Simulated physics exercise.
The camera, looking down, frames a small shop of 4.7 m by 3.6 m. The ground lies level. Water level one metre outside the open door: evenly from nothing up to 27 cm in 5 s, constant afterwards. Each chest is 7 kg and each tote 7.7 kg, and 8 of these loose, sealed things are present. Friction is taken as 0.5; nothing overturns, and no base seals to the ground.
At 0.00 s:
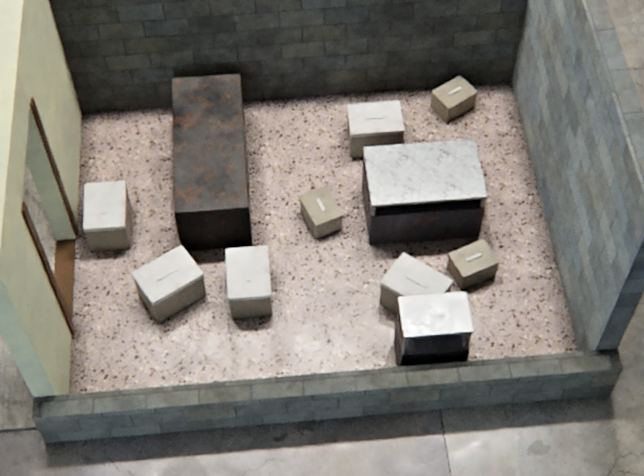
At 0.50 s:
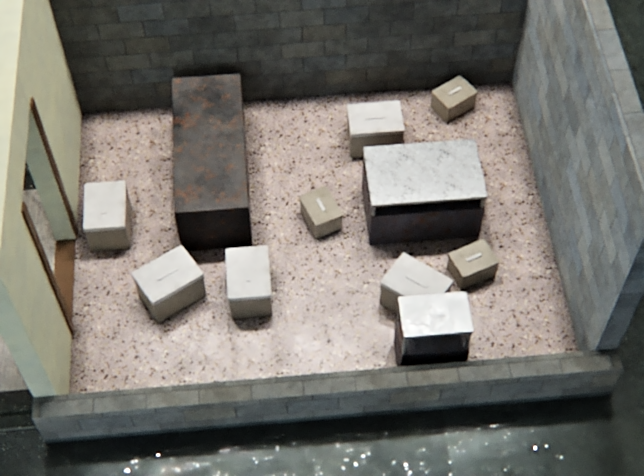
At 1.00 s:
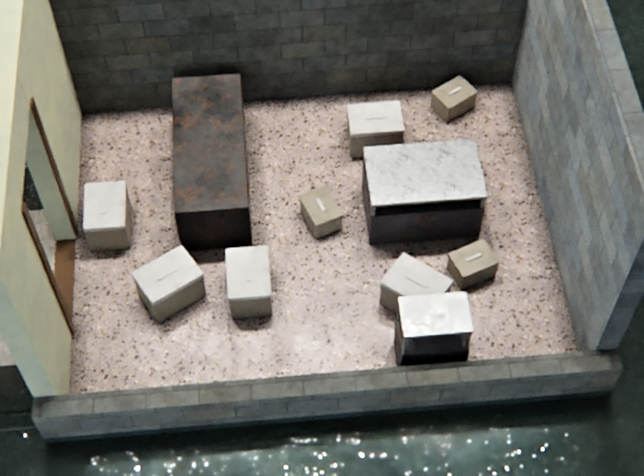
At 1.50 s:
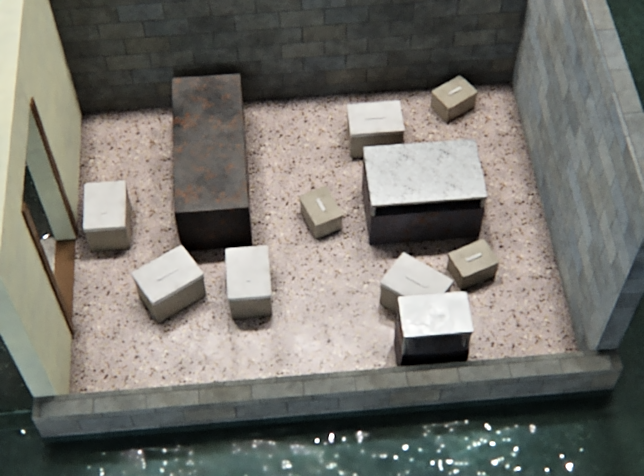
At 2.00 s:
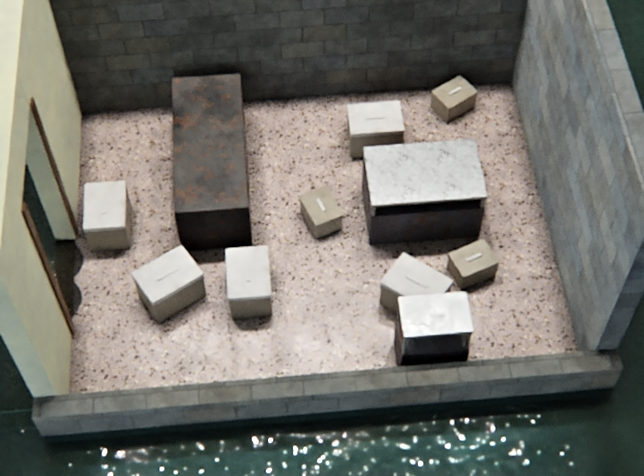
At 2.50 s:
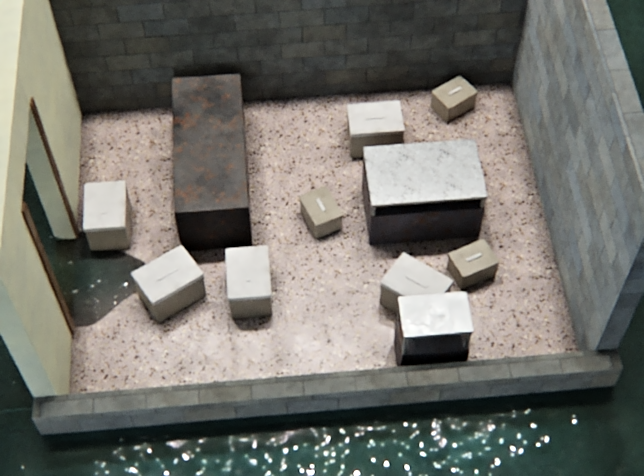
Dark green water spreading around a small walled room of scattered boxes, then entering through the left doorway onto the speckled floor.
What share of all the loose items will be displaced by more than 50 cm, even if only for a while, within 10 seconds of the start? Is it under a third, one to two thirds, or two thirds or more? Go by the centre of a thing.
One to two thirds.
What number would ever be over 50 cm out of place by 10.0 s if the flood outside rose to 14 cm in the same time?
3.
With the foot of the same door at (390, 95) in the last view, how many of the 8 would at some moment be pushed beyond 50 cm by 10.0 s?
You'd get 3 in that case.
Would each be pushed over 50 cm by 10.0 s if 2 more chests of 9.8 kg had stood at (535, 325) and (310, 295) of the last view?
In turn: Within the mark, beyond the mark.
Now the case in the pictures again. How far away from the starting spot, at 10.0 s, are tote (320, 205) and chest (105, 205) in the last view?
The first is 0 cm from its start, the second 80 cm.
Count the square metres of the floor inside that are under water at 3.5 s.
Somewhere about 2.5 m2, give or take.
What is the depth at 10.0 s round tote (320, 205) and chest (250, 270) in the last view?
About 3 and 15 cm.
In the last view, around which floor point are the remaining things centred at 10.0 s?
Mean position: Approximately (408, 222).
After 3.5 s 0 of 8 are over 50 cm from their spots; 0 afloat.
After 4.5 s 2 of 8 are over 50 cm from their spots; 0 afloat.
After 7.0 s 4 of 8 are over 50 cm from their spots; 3 afloat.
After 10.0 s 5 of 8 are over 50 cm from their spots, and 5 have been at some point; 7 afloat.
